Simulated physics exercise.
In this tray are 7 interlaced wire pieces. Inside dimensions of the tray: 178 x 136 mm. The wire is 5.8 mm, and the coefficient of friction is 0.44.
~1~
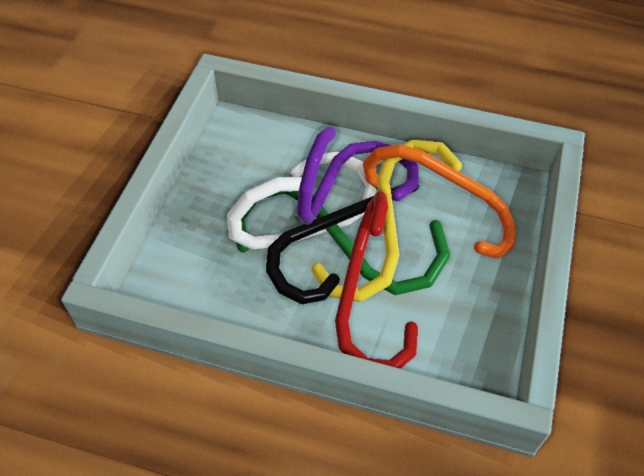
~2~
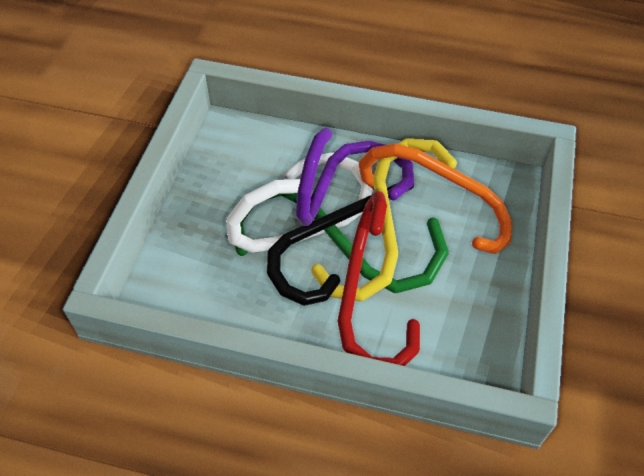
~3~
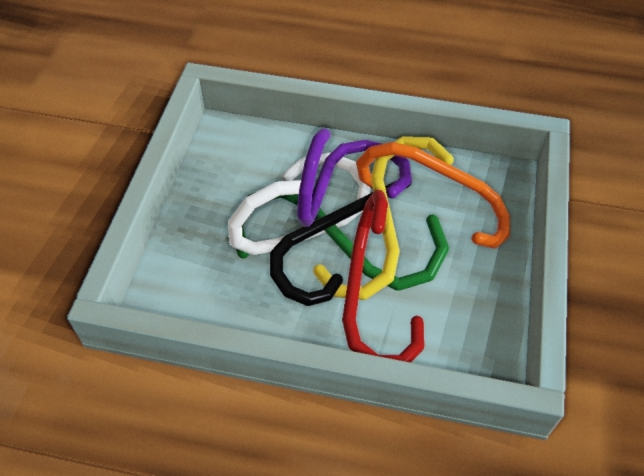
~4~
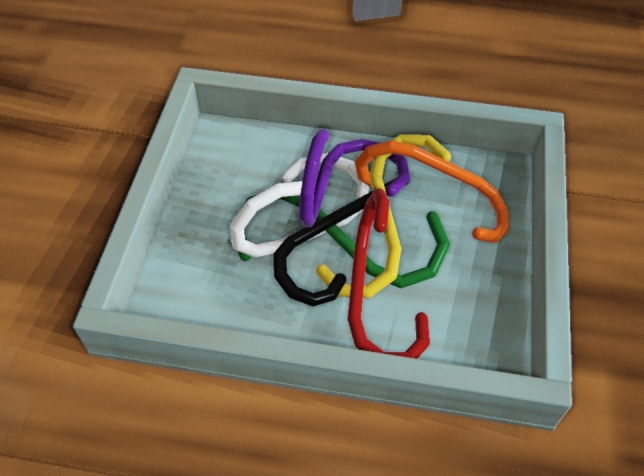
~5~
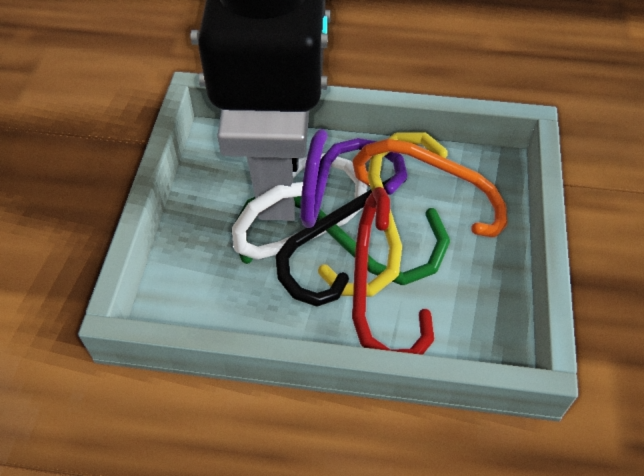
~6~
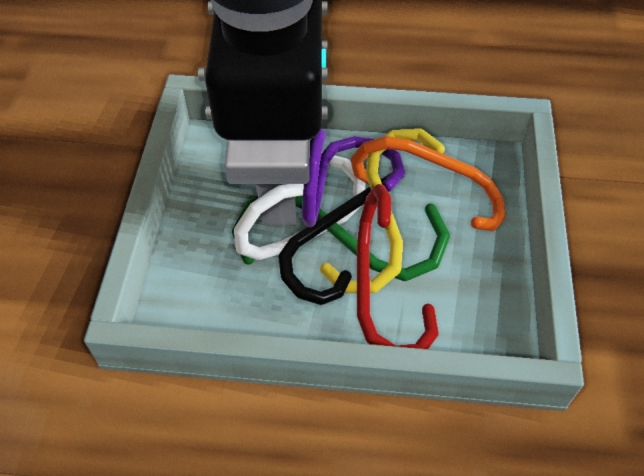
In a pale tray of tangled coloured hooks, a black gripper lowers toward the left side.
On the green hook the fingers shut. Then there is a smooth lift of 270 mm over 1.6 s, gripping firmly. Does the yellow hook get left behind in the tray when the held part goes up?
Tags along.
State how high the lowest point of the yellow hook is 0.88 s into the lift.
I'd put it near 80 mm up.
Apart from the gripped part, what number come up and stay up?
Altogether I count 2.
Then, 0.48 s into the lift, lowest point more than 20 mm over the tray floor, green hook 58 mm.
Then, 0.88 s into the lift, lowest point more than 20 mm over the tray floor, green hook 159 mm, yellow hook 81 mm, black hook 78 mm.
Then, 1.60 s into the lift, lowest point more than 20 mm over the tray floor, green hook 273 mm, yellow hook 196 mm, black hook 190 mm.
Finally, hanging green hook 273 mm, yellow hook 194 mm, black hook 190 mm; the other 4 are down.
